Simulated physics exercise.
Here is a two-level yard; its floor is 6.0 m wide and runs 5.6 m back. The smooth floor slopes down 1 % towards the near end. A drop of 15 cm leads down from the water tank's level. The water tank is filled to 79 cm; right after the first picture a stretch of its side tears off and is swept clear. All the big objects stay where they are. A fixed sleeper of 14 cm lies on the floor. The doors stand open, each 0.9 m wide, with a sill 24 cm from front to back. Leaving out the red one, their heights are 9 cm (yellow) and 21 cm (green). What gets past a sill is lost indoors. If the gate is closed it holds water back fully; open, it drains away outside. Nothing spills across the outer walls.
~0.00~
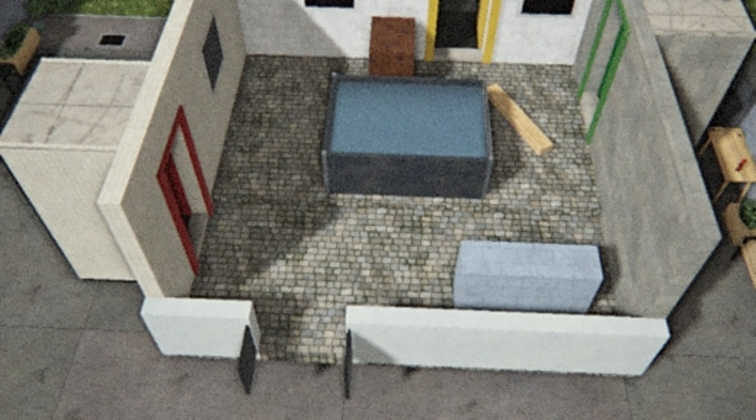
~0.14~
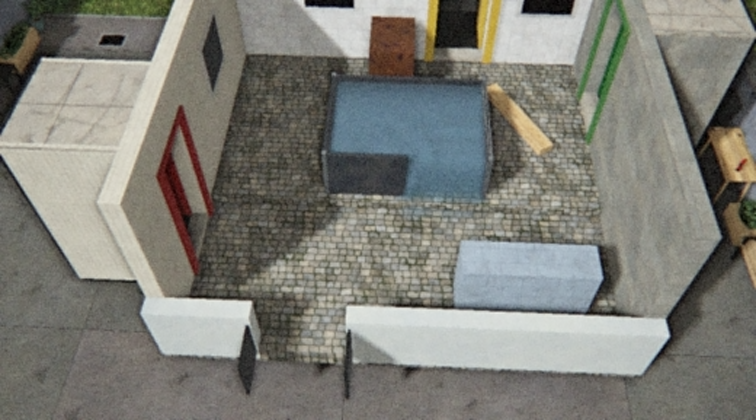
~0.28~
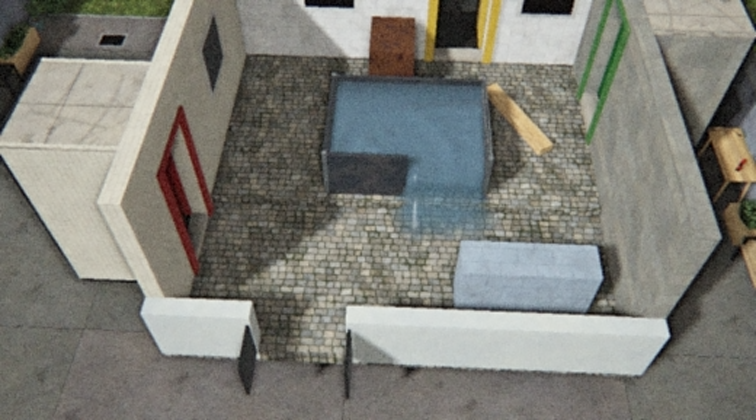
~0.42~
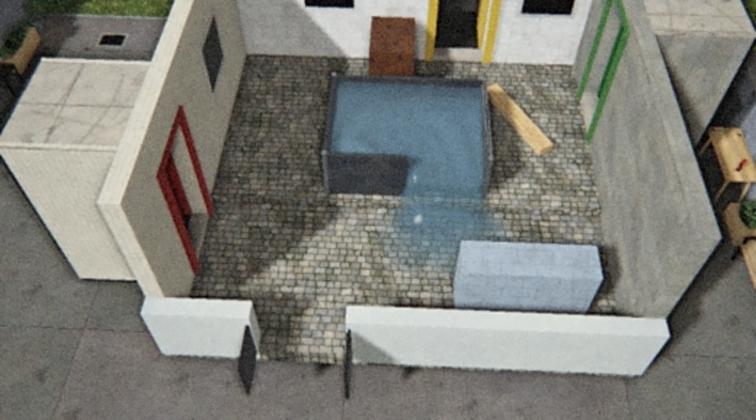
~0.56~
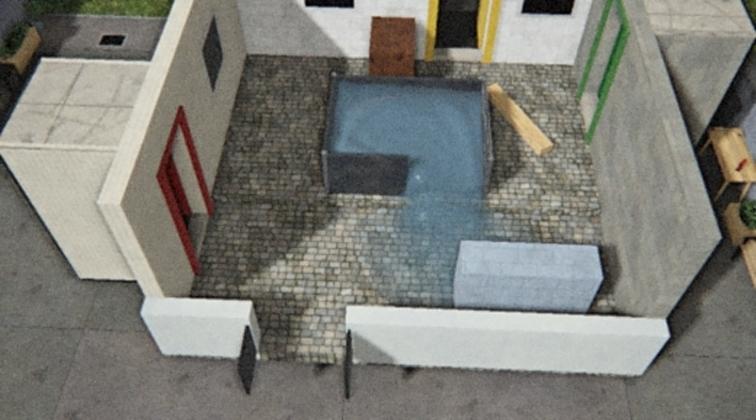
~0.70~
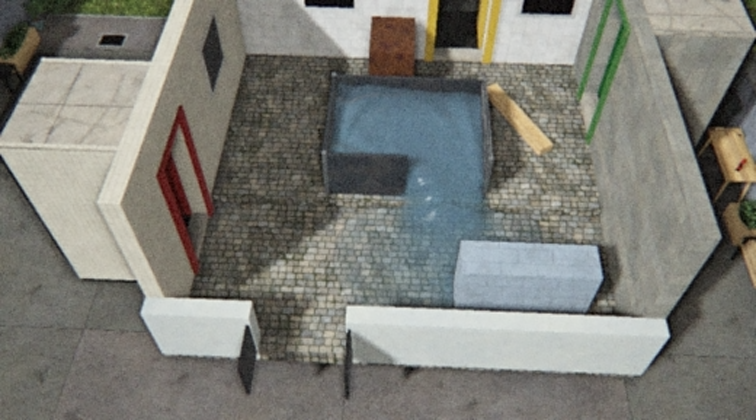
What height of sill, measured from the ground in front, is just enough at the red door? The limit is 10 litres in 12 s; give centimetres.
Some 18 cm above the ground.
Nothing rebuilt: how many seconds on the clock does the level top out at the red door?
At about 6.0 s.
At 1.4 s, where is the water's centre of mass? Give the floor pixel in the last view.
Around (432, 198).
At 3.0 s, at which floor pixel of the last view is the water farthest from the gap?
At about (182, 330).
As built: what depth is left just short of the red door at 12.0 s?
Roughly 14.5 cm deep.
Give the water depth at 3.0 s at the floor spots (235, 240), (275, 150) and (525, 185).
In that order: 4, 0 and 2 cm.
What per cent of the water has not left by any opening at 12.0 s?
About 72 per cent.
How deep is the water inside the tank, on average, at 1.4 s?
Some 48 cm.
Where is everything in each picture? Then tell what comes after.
In the first frame, the water tank at (408, 119) is whole and still, 79 cm deep; the red door at (188, 198) is dry.
In the second frame, the gap is at (444, 184), the front 0.3 m out at (409, 216); the back of the water tank holds 79 cm.
In the third frame, the front is at (413, 238), 0.7 m from the gap at (444, 185); 0.8 m2 of floor is wet, 79 cm left at the back.
In the fourth frame, water pours out at (444, 186) and has run 1.3 m, to (420, 272); about 12 cm deep outside, 73 cm at the back.
In the fifth frame, the front is at a hidden place, 2.0 m from the gap at (444, 186); 3.6 m2 of floor is wet, 67 cm left at the back.
In the sixth frame, the gap is at (444, 186), the front 2.4 m out at a hidden place; the back of the water tank holds 68 cm; the red door at (188, 198), 3.7 m from the gap, is still 2.1 m from the nearest water.
After 1.4 s water covers 25 % of the floor, deepest (56 cm) near (471, 285); it has not reached the red door.
After 3.0 s water covers 55 % of the floor, deepest (38 cm) near (500, 344); 17 cm at the red door, 1 litre in over its 9 cm sill.
After 12.0 s water covers 85 % of the floor, deepest (18 cm) near (534, 288); 14 cm at the red door, 190 litres in over its 9 cm sill.
At the red door as built, the water arrived by 2.6 s and peaked near 20 cm at 6.0 s.
With a sill of 16.5 cm, 20 litres would have come in within the 12 s; with 22.5 cm, 0 litres. So under 10 litres takes about 18 cm.
